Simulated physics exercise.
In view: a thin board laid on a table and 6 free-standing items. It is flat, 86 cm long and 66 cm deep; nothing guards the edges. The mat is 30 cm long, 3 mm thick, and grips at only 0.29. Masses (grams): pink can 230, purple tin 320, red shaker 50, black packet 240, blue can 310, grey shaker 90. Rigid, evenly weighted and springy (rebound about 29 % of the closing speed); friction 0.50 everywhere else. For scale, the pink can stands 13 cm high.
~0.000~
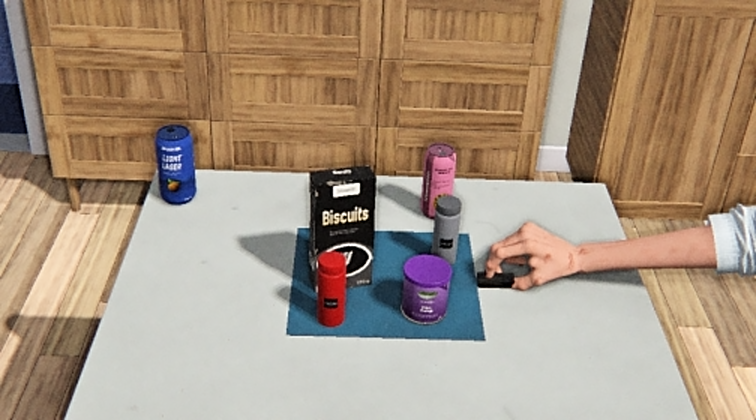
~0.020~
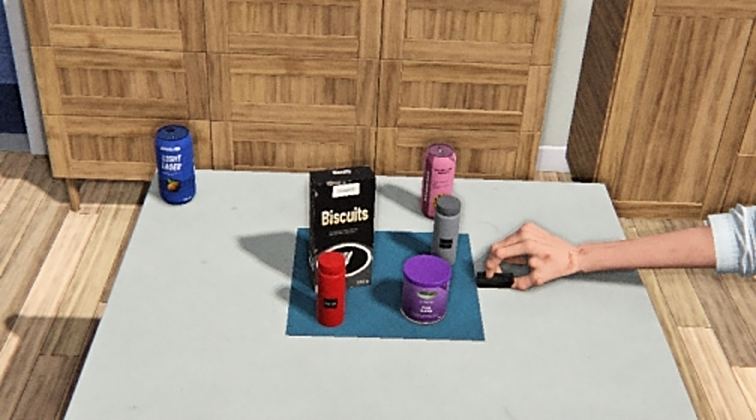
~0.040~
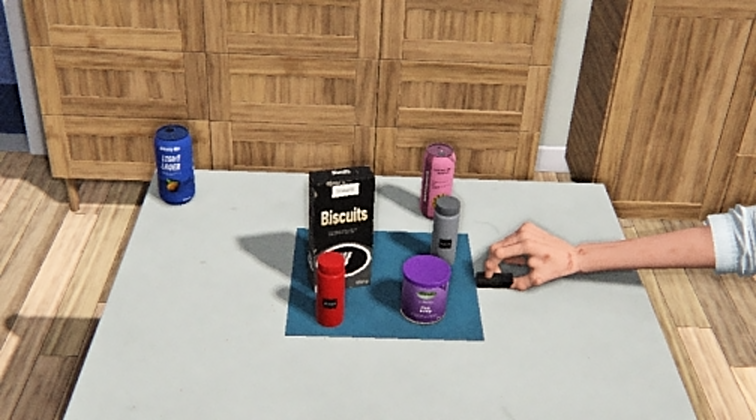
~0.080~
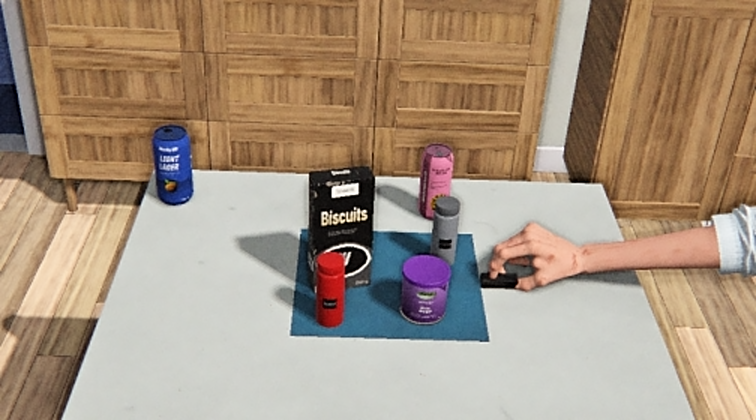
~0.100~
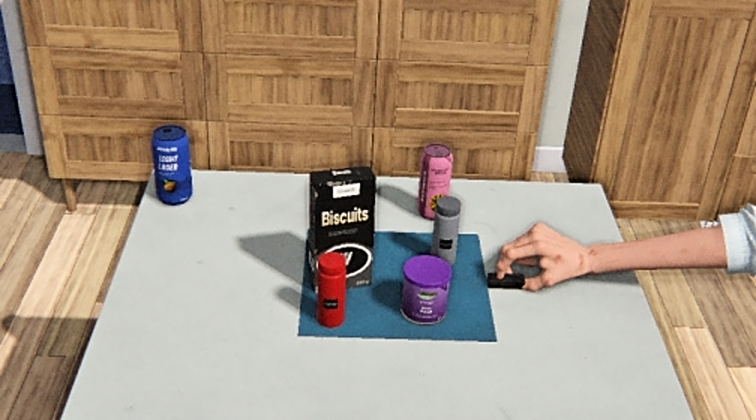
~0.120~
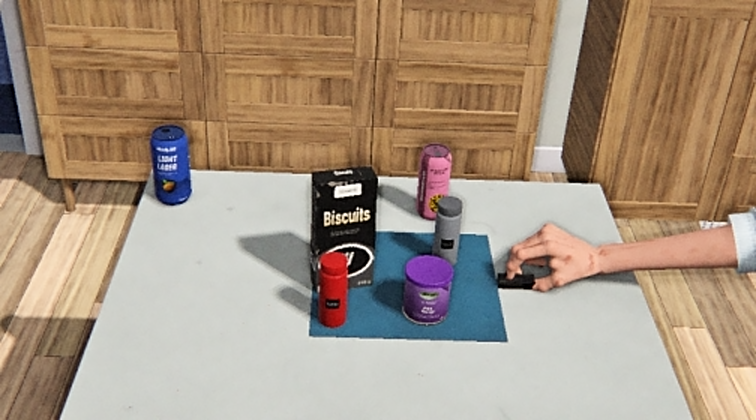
A hand slowly draws the blue mat a little right beneath the items on it.
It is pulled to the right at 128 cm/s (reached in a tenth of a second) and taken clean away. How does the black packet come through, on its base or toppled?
The black packet is still upright.
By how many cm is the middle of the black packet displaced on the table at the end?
Some 5 cm.
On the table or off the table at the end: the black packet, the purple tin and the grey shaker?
The black packet ends on the table; the purple tin finishes off the table; the grey shaker ends off the table.
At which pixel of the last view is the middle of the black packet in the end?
At about (371, 233).
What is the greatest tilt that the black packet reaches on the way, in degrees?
About 4°.
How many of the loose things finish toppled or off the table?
2 of them.
After 0.42 s, mat out by 42 cm; black packet slid 5 cm near (370, 233); grey shaker leaning 63°; purple tin leaning 4°.
After 0.72 s, mat out by 79 cm; purple tin and grey shaker now off the table; black packet slid 5 cm near (371, 233); red shaker leaning 9°.
After 1.02 s, mat out by 80 cm; black packet slid 5 cm near (371, 233); red shaker leaning 3°.
At rest (1.8 s), off the table and tipped over, purple tin and grey shaker; the other 4 in place, give or take 6 cm. Seen from the same camera at the end, black packet near (371, 233).
